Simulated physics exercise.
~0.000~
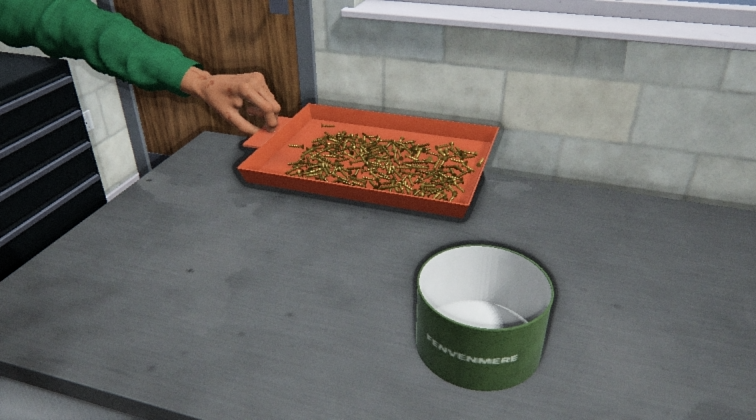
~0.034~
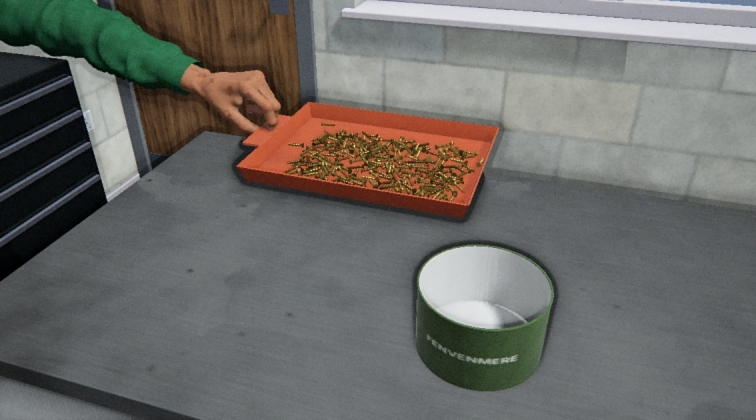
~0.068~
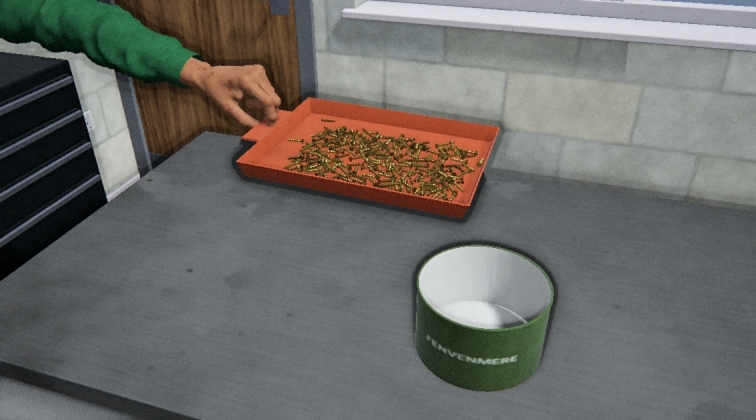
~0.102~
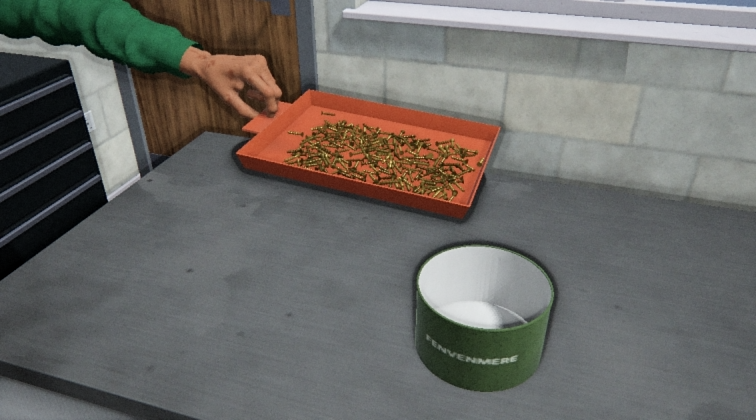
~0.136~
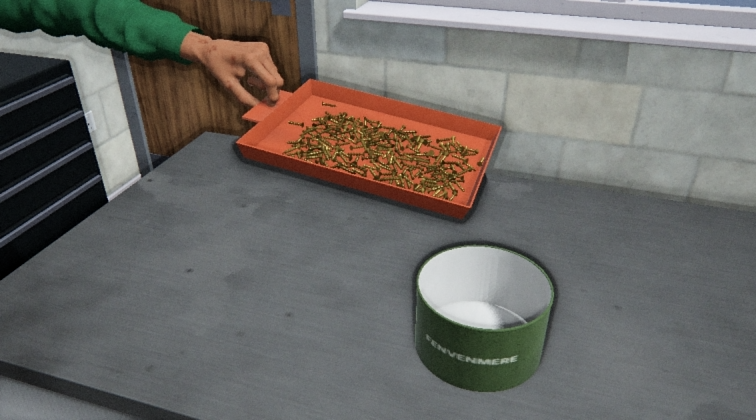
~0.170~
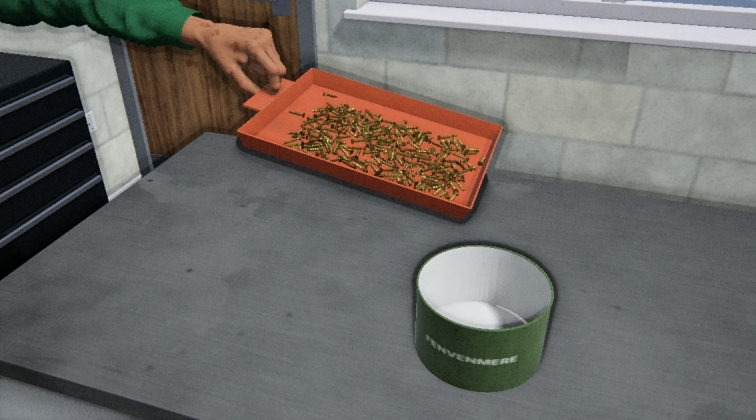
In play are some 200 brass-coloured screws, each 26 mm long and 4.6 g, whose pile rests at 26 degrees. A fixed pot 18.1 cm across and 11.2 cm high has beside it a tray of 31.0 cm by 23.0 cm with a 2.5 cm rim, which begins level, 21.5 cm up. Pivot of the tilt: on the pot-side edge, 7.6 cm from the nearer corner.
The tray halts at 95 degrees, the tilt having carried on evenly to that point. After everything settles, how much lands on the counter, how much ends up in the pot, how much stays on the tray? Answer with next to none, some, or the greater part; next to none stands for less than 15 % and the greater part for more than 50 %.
Counter: Some; pot: The greater part; tray: Next to none.
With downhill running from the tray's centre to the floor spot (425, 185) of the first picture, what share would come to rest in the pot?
100 %.
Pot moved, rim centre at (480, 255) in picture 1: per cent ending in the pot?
With the pot there, close to 65 per cent.
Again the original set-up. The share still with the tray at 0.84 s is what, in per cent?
It comes to near 45 per cent.
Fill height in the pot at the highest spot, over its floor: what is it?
My guess is around 2.0 centimetres.
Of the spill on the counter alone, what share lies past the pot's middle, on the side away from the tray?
90 %.
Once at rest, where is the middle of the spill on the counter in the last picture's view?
(542, 298).
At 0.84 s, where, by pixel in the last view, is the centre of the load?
I reckon close to (500, 209).
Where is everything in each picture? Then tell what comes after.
The first picture shows tray tilt 0 degrees, front corners at (245, 166) and (464, 201); middle of the pieces at (376, 163); pot at (485, 283).
The second picture shows tray tilt 0 degrees, front corners at (244, 164) and (464, 201); middle of the pieces at (376, 163).
The third picture shows tray tilt 2 degrees, front corners at (244, 160) and (464, 202); middle of the pieces at (376, 160).
The fourth picture shows tray tilt 4 degrees, front corners at (244, 152) and (465, 202), lowest corner right front; middle of the pieces at (376, 157).
The fifth picture shows tray tilt 8 degrees, front corners at (244, 141) and (466, 203), lowest corner right front; middle of the pieces at (377, 151).
The sixth picture shows tray tilt 11 degrees, front corners at (245, 130) and (466, 204), lowest corner right front; middle of the pieces at (378, 146); pot at (484, 284). Its pace works out near 100 degrees a second.
Then, at 0.57 s, tilt 51 degrees; the tray holds 100 %, the pot 0 %.
After 0.84 s, tilt 78 degrees; the tray holds 45 %, the pot 10 %.
Then, at 1.22 s, tilt 95 degrees; the tray holds 0 %, the pot 65 %.
By 2.4 s all is still; counter 35 %, pot 65 %, tray 0 %.
